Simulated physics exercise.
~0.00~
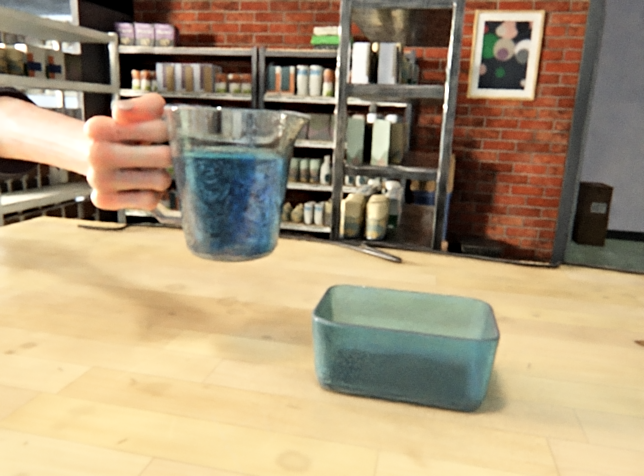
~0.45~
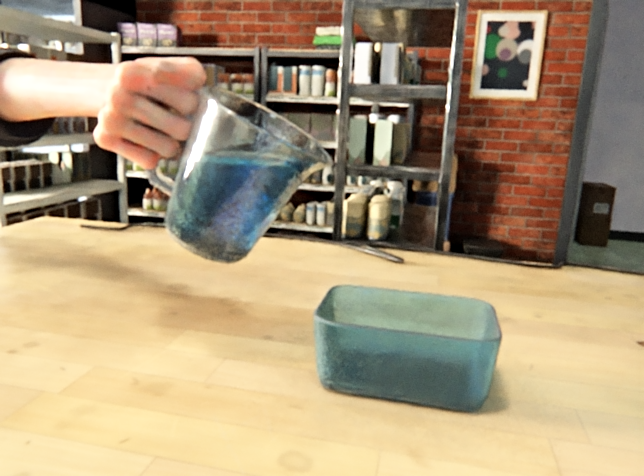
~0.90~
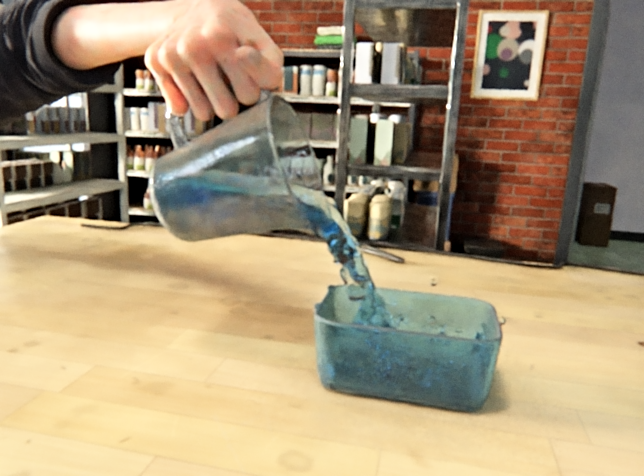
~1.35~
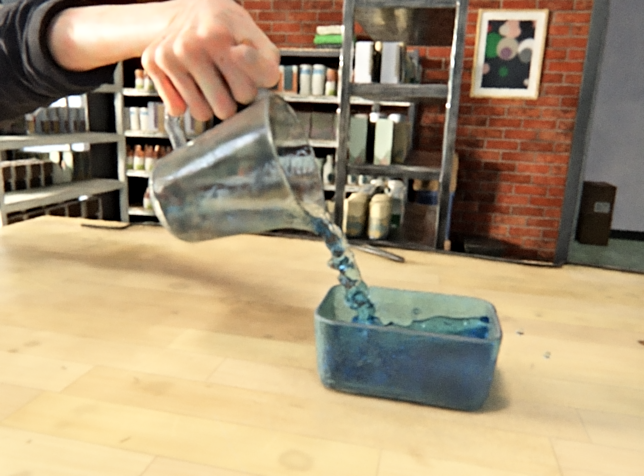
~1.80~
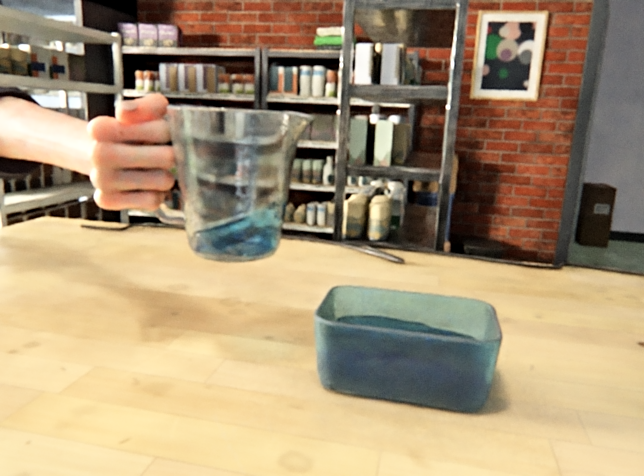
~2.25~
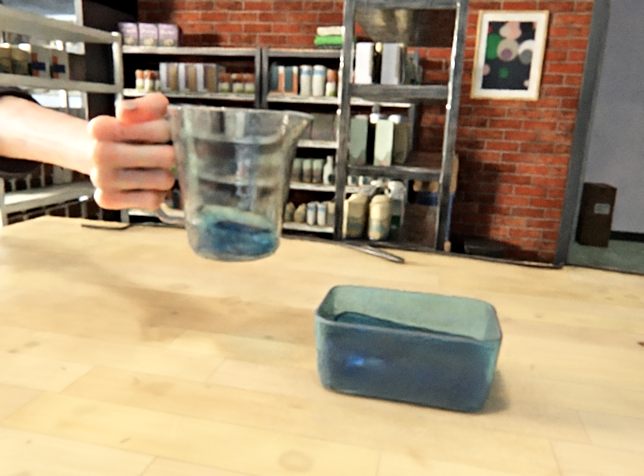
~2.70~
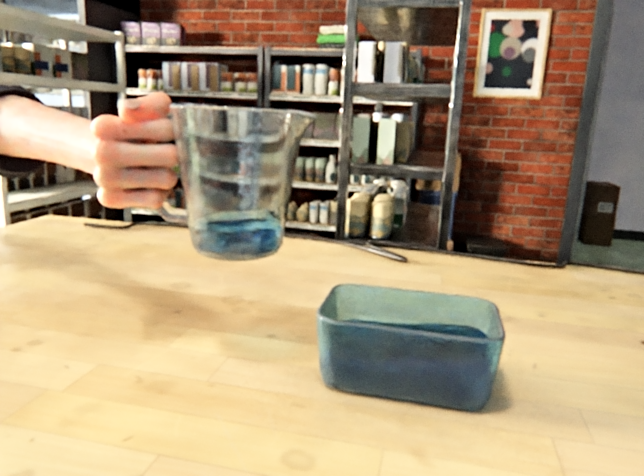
We see a hand tip a clear measuring jug of blue water to the right, pouring a stream into a food box on a wooden work surface, then bring the jug level again, leaving the box mostly filled and a little water in the jug.
